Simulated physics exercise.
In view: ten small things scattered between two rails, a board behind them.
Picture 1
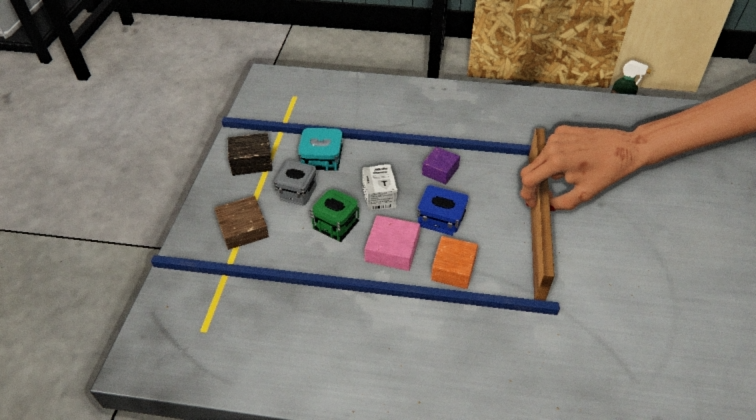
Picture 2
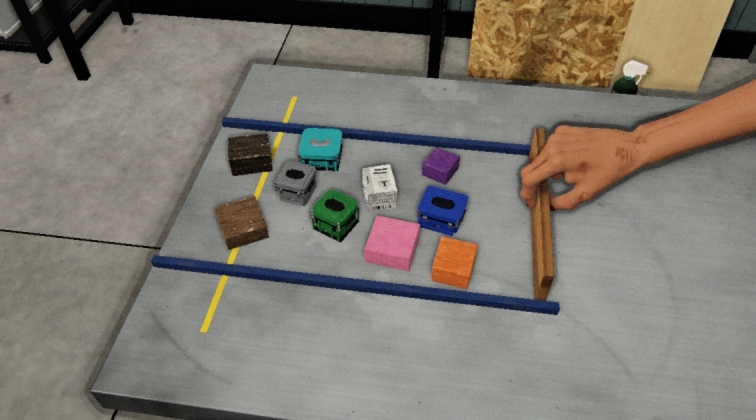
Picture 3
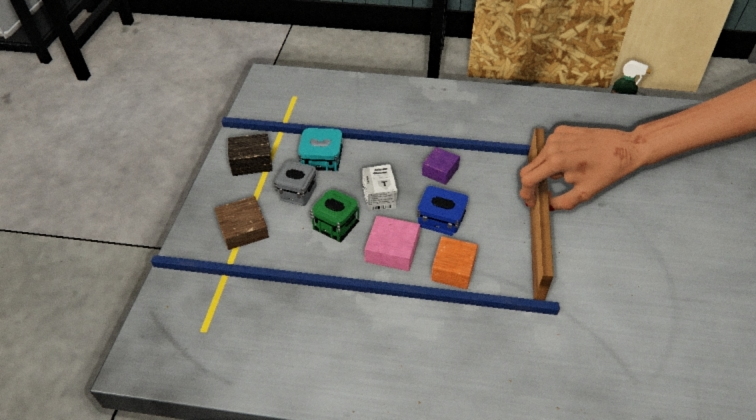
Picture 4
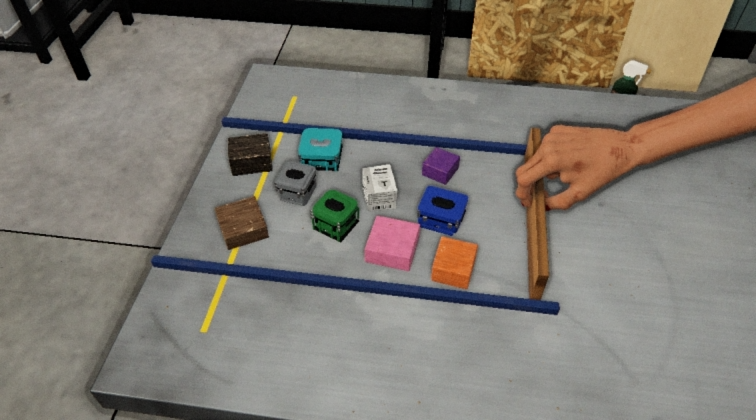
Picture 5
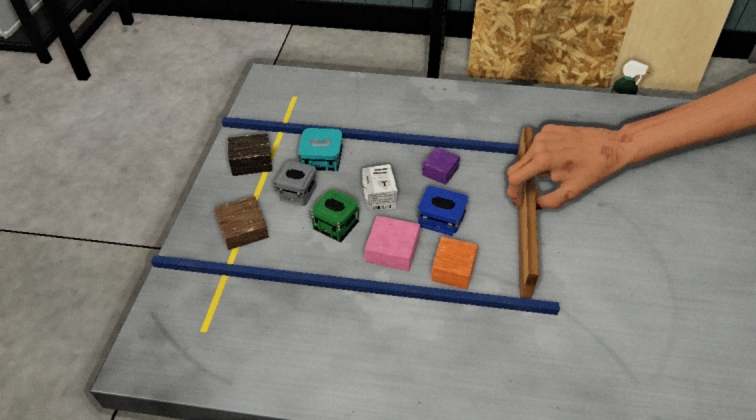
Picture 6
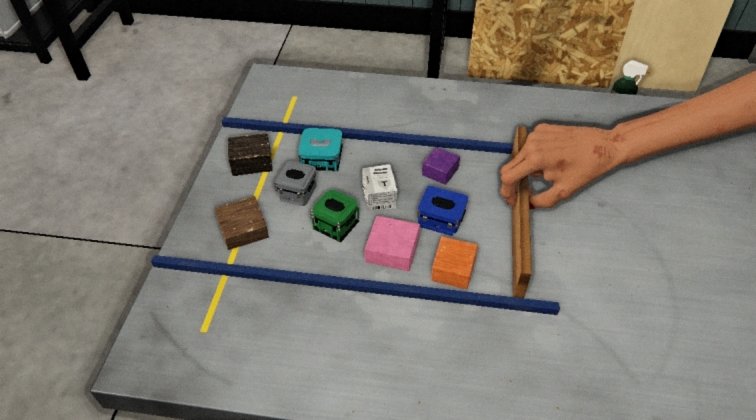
A bare hand reaching in from the right grips an upright wooden board that spans two blue rails on a grey metal table, seen from above at an angle. Between the rails sit dark and brown blocks near a yellow line at left, with turquoise, grey, green, white, purple, blue, pink and orange items beside them. The hand holds nearly still, then slides the board slightly left, while the items and view stay still.
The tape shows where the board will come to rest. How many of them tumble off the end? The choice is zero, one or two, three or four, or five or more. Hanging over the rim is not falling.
The number that fall off is three or four.
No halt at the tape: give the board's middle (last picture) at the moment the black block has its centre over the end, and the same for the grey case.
Near (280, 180) and (265, 180).
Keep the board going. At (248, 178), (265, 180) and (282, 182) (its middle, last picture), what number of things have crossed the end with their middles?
Place by place, 4, 3 and 0.
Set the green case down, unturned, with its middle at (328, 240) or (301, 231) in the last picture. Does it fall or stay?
Place by place, it drops off; falls.
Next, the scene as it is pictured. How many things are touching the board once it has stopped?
In contact: 3.
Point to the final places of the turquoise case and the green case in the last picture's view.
Near (230, 136) and (193, 179).
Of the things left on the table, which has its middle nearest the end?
Foremost is the green case.
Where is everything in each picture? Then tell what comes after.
The first frame shows black block (250, 154); brown block (242, 222); grey case (297, 184); board (540, 208); tape (257, 193).
The second frame shows brown block (242, 223); purple block (441, 166).
The third frame shows grey case (297, 184); turquoise case (321, 150).
The fourth frame shows black block (250, 155); green case (336, 215).
The fifth frame shows brown block (242, 223); pink block (393, 243).
The sixth frame shows black block (250, 155); brown block (242, 223); grey case (297, 184); board (520, 206); tape (257, 193).
Early on, none off yet; black block at rest near (250, 155); brown block at rest near (242, 223); grey case moving near (293, 182).
Finally, the number that fall off is three or four; lost, grey case, brown block and black block.
